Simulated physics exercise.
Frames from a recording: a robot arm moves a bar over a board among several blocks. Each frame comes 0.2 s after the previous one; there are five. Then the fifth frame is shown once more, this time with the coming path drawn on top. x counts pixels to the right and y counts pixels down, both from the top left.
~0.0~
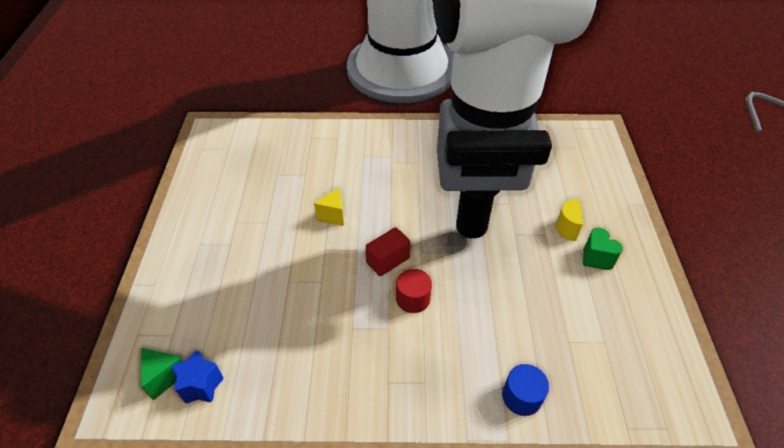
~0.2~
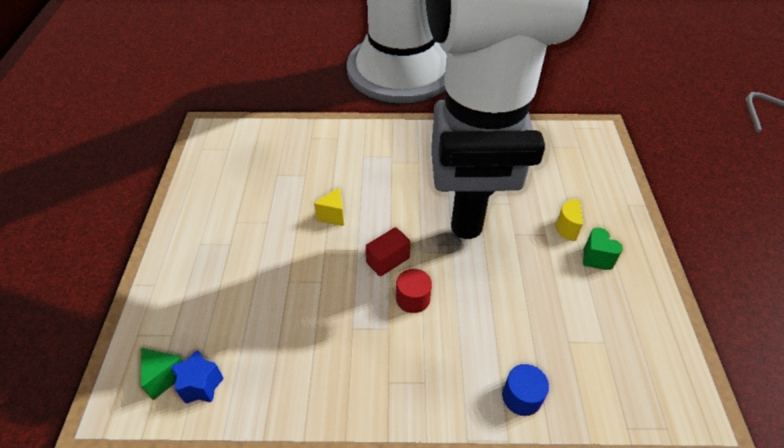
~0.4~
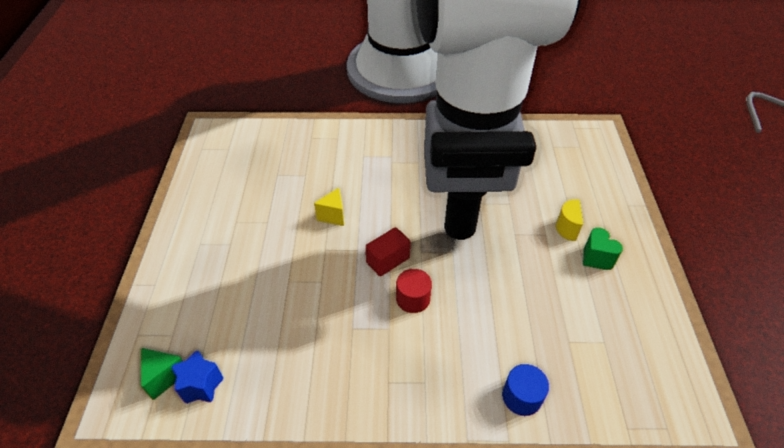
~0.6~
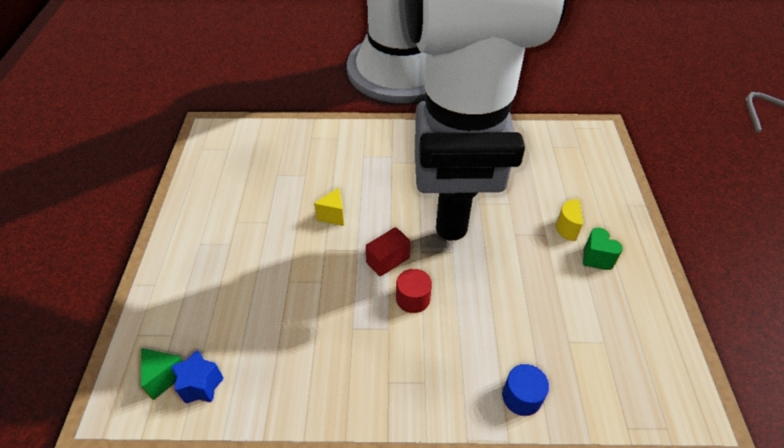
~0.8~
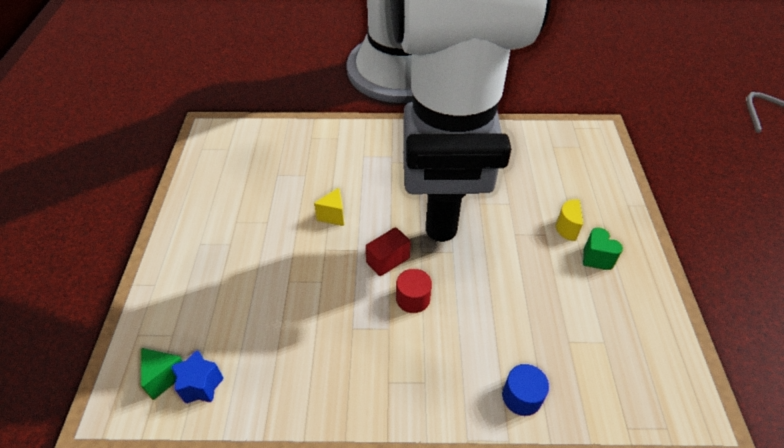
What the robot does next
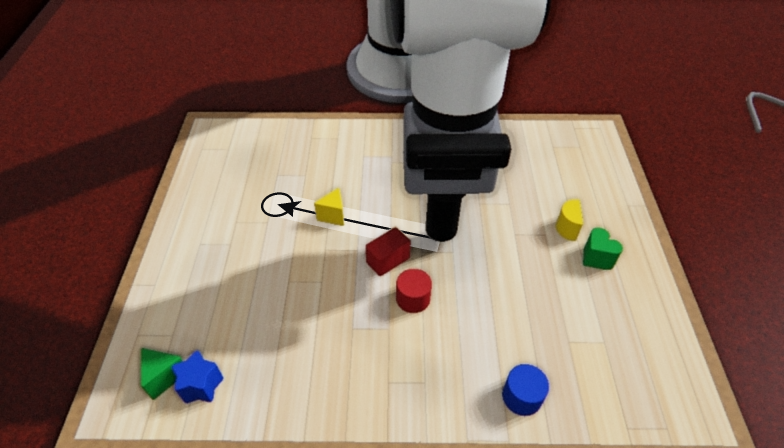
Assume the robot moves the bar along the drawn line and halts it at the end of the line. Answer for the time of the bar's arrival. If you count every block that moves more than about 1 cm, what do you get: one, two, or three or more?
By the end of the path, one block has moved more than about a centimetre.
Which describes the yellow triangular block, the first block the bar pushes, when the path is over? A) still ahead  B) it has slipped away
It's A.
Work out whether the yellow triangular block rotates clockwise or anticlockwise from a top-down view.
Watching from overhead, you'd notice the yellow triangular block rotating clockwise.
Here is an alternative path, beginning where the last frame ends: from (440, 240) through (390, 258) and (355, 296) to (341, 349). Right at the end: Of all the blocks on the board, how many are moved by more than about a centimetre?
Looking at the path, I think only one of the blocks ends up more than 1 cm away.
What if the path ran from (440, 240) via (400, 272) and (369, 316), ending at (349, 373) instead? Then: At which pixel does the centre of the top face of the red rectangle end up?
It will likely be found at (355, 252).
The line goes from (440, 240) to (277, 204).
The first path, step by step. One third of the way, bar (383, 218); nothing pushed yet.
Two thirds of the way, bar (328, 206); yellow triangular block (302, 194), turned 25° clockwise.
At the end, bar (275, 195); yellow triangular block (249, 183), turned 20° clockwise; red rectangle unmoved.
